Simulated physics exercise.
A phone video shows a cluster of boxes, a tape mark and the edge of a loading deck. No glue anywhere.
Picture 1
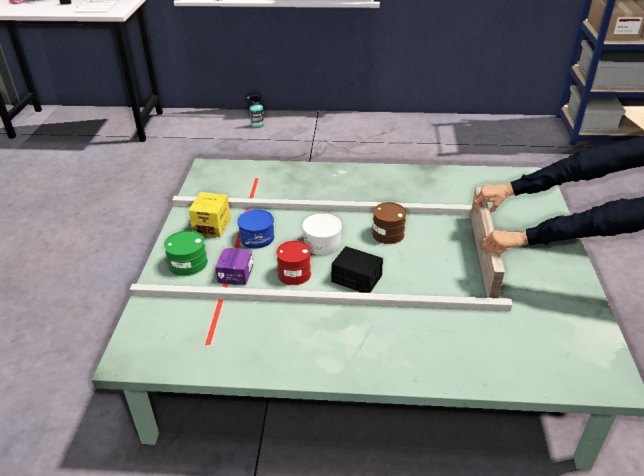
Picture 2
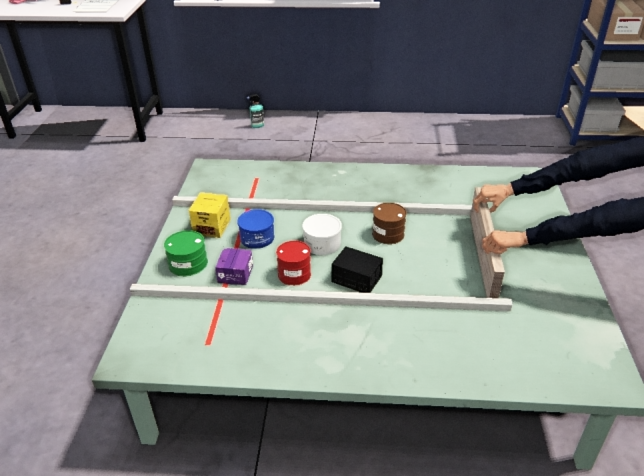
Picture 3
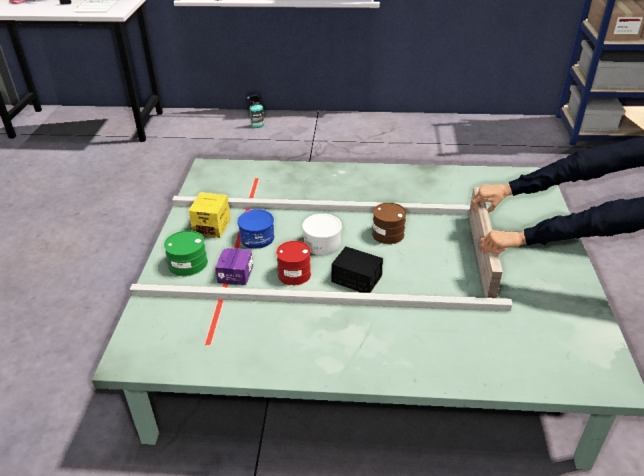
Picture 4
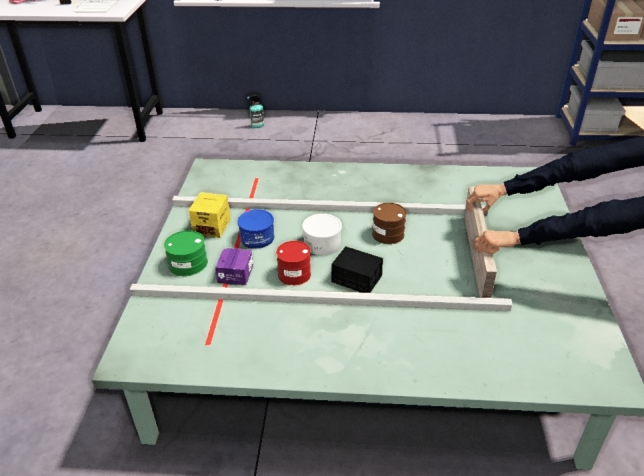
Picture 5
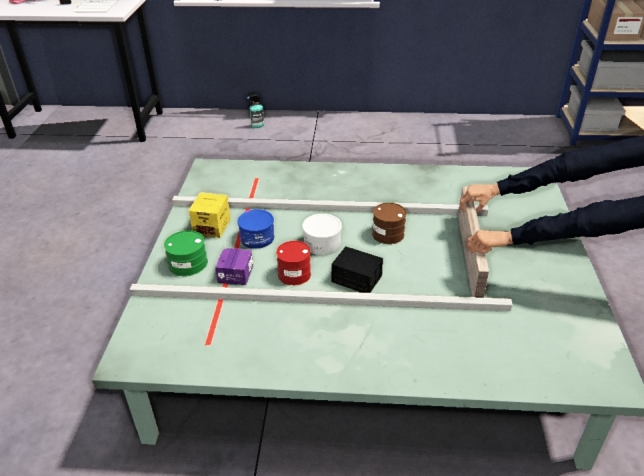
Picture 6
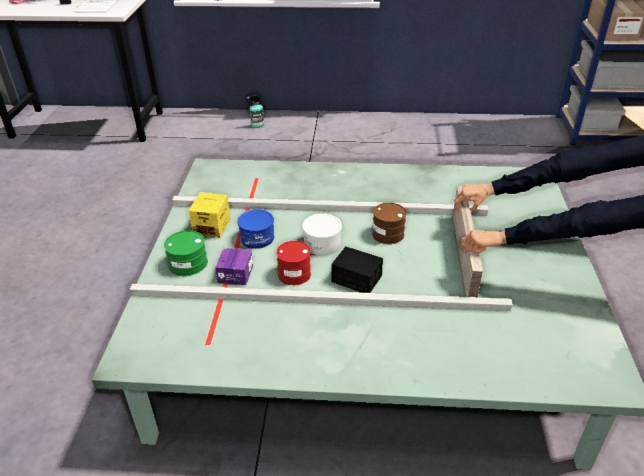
Two hands held a wooden plank upright on a pale green table and slid it slightly to the left between two rails, while the colourful canisters and boxes beyond it stayed still.
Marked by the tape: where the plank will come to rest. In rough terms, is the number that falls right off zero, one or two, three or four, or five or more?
Lost: One or two.
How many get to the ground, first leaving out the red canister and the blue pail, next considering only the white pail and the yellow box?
Well, the first time you'd get 0, and the next time 1.
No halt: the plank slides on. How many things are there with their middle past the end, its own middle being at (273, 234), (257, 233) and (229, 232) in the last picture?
First 0, next 1, last 2.
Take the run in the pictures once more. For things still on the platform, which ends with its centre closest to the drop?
The purple parcel ends up foremost.
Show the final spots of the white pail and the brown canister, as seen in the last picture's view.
In order, first (217, 239), then (226, 215).
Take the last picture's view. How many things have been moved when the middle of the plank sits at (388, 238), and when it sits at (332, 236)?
Tally at point one: 1; at point two: 4.
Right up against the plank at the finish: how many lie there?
3 are in contact with it.
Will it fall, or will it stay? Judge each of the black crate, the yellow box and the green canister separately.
Here's how it goes: The black crate keeps its spot, the yellow box keeps its spot, the green canister topples off.
Soon after, none off yet; green canister at rest near (186, 253); yellow box at rest near (210, 215); purple parcel at rest near (235, 266).
In the end, the number that fall off is one or two; gone, green canister.
